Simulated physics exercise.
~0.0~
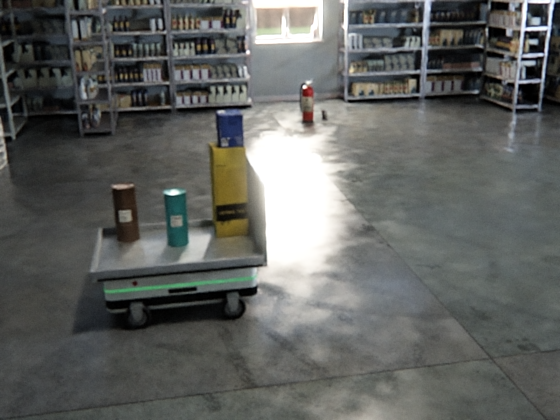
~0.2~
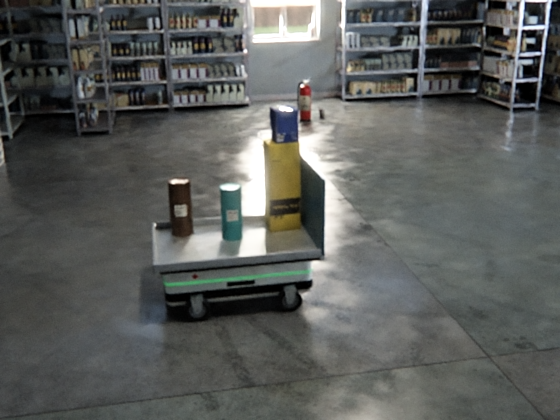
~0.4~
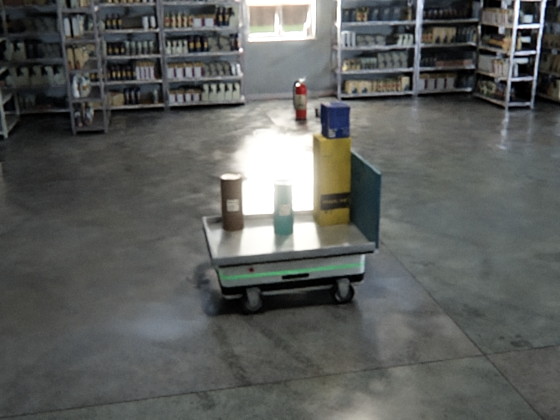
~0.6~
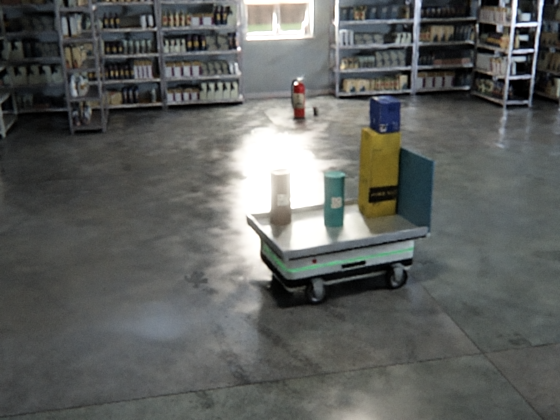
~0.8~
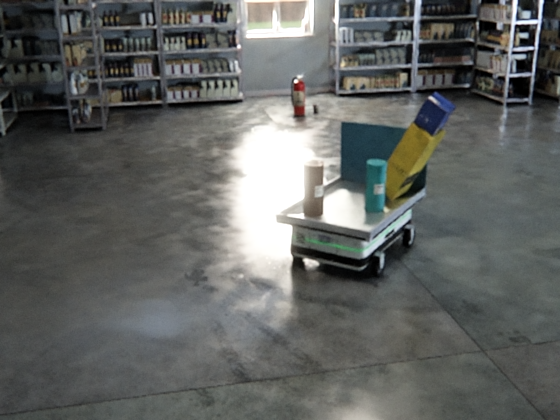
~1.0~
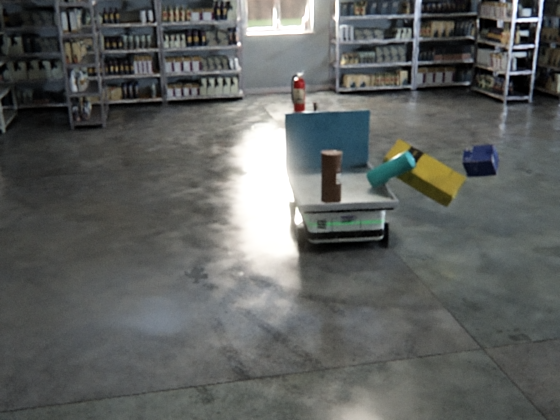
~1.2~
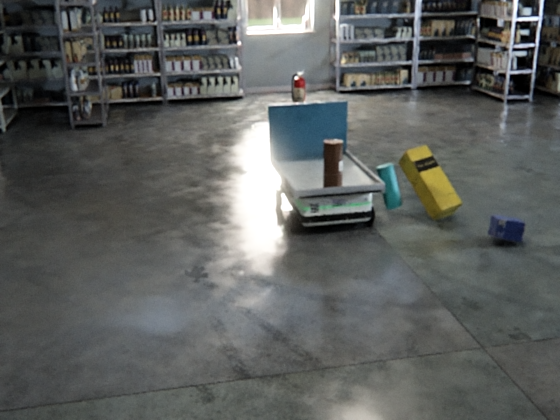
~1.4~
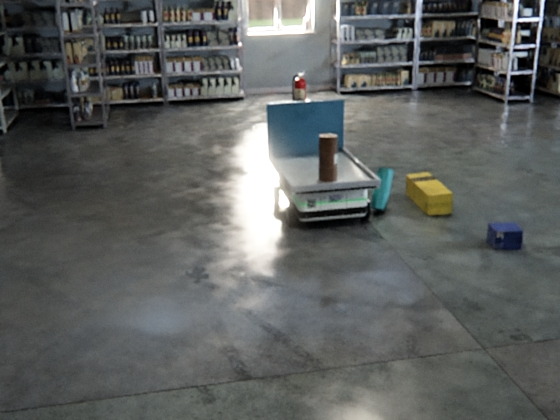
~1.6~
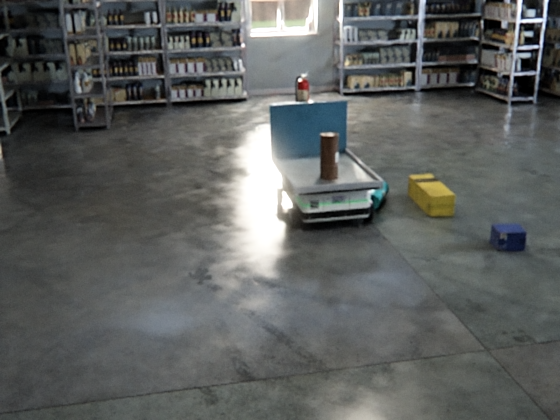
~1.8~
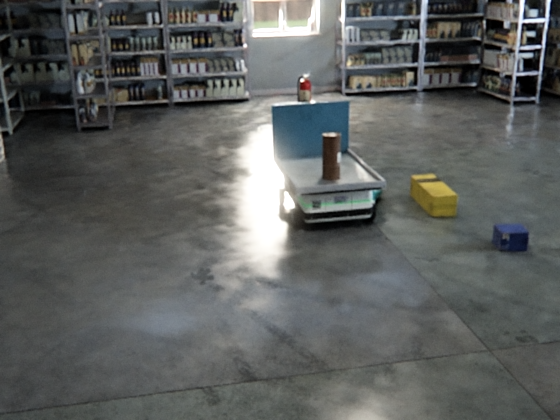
A powered flat cart carrying a brown canister, a turquoise canister and a tall yellow box topped by a blue parcel rolls rightward across a grey concrete floor. The slightly swaying view looks down into a storeroom with stocked shelves, a bright window and a red fire extinguisher behind. The cart swings away toward the back, and the yellow box and blue parcel tip and fall off its right side. The turquoise canister tumbles after them. The cart stops facing the shelves, the brown canister still upright aboard, while the other three lie on the floor to the right.
